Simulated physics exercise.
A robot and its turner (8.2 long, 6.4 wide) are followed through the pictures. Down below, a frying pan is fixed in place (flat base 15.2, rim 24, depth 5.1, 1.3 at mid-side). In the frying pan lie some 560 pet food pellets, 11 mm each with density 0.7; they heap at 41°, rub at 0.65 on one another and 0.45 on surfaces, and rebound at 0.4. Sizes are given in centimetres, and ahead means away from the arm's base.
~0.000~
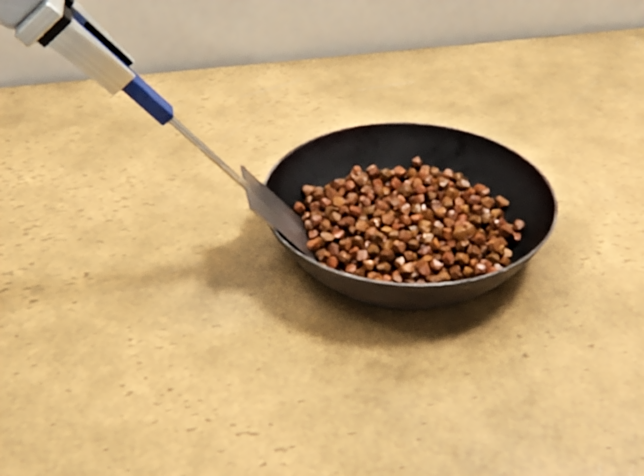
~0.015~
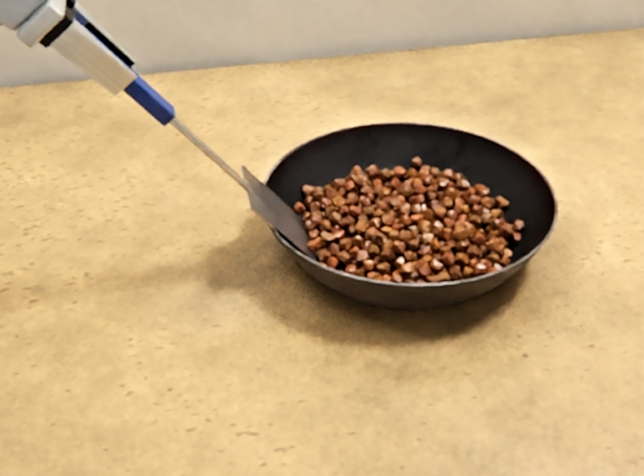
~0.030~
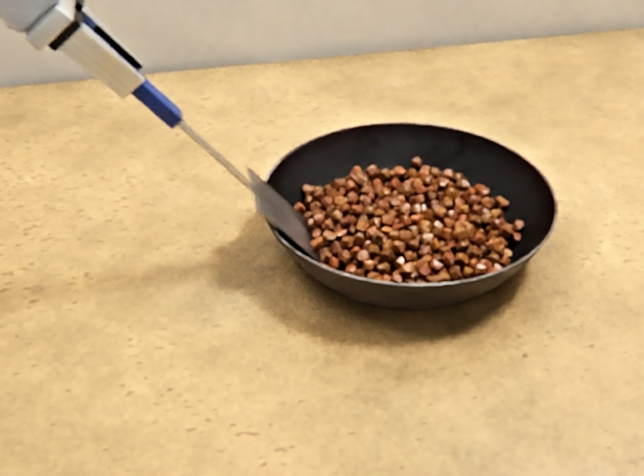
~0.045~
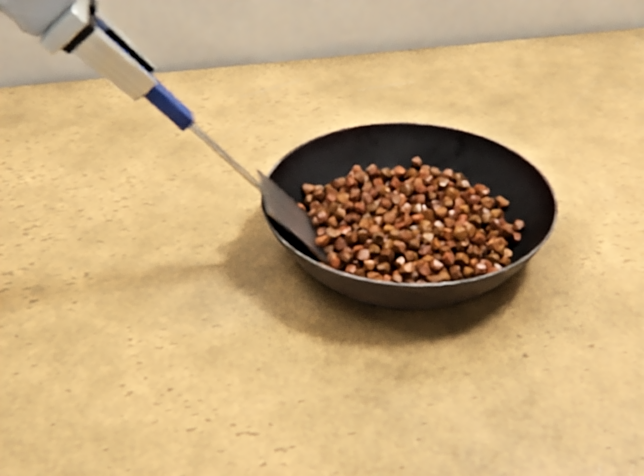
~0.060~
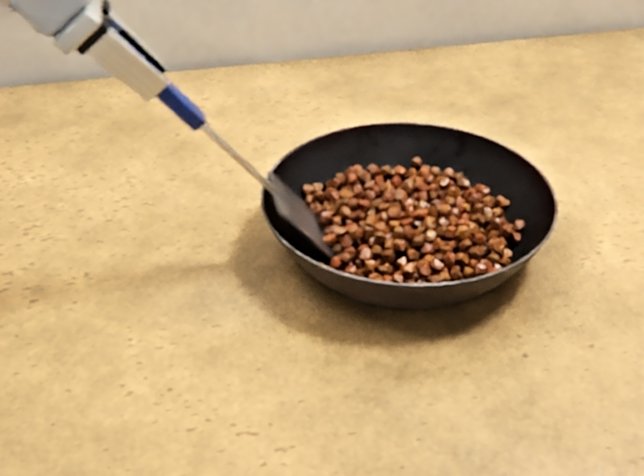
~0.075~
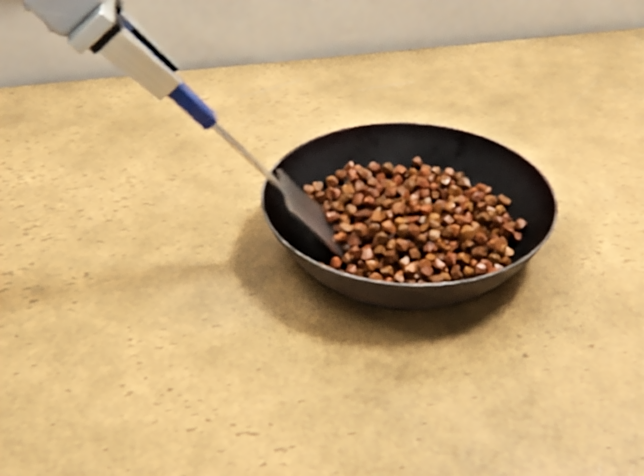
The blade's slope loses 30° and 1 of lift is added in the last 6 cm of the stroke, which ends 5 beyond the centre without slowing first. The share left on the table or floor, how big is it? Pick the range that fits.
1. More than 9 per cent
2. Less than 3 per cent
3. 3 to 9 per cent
The answer is 2.
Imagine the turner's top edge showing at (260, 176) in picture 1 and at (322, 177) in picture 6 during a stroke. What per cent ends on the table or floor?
Off the vessel, on the table or floor: Some 0 percent.
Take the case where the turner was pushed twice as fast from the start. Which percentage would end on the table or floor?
Around 0 per cent would finish on the table or floor.
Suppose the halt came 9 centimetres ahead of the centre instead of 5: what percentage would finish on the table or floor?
In that case around 10 per cent.
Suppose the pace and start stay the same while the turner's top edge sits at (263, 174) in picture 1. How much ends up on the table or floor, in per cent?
Around 0 percent ends up on the table or floor.
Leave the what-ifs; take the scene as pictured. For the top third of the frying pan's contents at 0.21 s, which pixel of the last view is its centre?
The middle sits at approx. (473, 196).
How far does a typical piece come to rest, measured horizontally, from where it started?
The figure is about 3 cm.
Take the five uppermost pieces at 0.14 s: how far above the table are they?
Somewhere around 4 centimetres high.
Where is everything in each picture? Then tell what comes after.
In the first frame, turner top edge at (245, 186), sloping 52°; upper third of the load around (407, 216), from x 300 to 520, top at y 160; 563 in the frying pan.
In the second frame, turner top edge at (247, 186), sloping 52°; upper third of the load around (407, 216), from x 300 to 520, top at y 160.
In the third frame, turner top edge at (253, 188), sloping 52°; upper third of the load around (406, 215), from x 300 to 520, top at y 160.
In the fourth frame, turner top edge at (263, 190), sloping 52°; upper third of the load around (405, 214), from x 300 to 520, top at y 160.
In the fifth frame, turner top edge at (274, 190), sloping 52°; upper third of the load around (407, 212), from x 300 to 520, top at y 160.
In the sixth frame, turner top edge at (284, 189), sloping 52°; upper third of the load around (408, 210), from x 305 to 520, top at y 160; 563 in the frying pan.
By 0.14 s, sloping 52°, highest piece 5 above the table; 563 in the frying pan.
By 0.21 s, sloping 37°, highest piece 6 above the table; 563 in the frying pan.
By 0.44 s, sloping 22°, highest piece 6 above the table; 558 in the frying pan, 5 on the table or floor.
By 1.49 s, sloping 22°, highest piece 6 above the table; 558 in the frying pan, 5 on the table or floor.
Final count, 558 in the frying pan, 5 on the table or floor. That is 1 % on the table or floor.
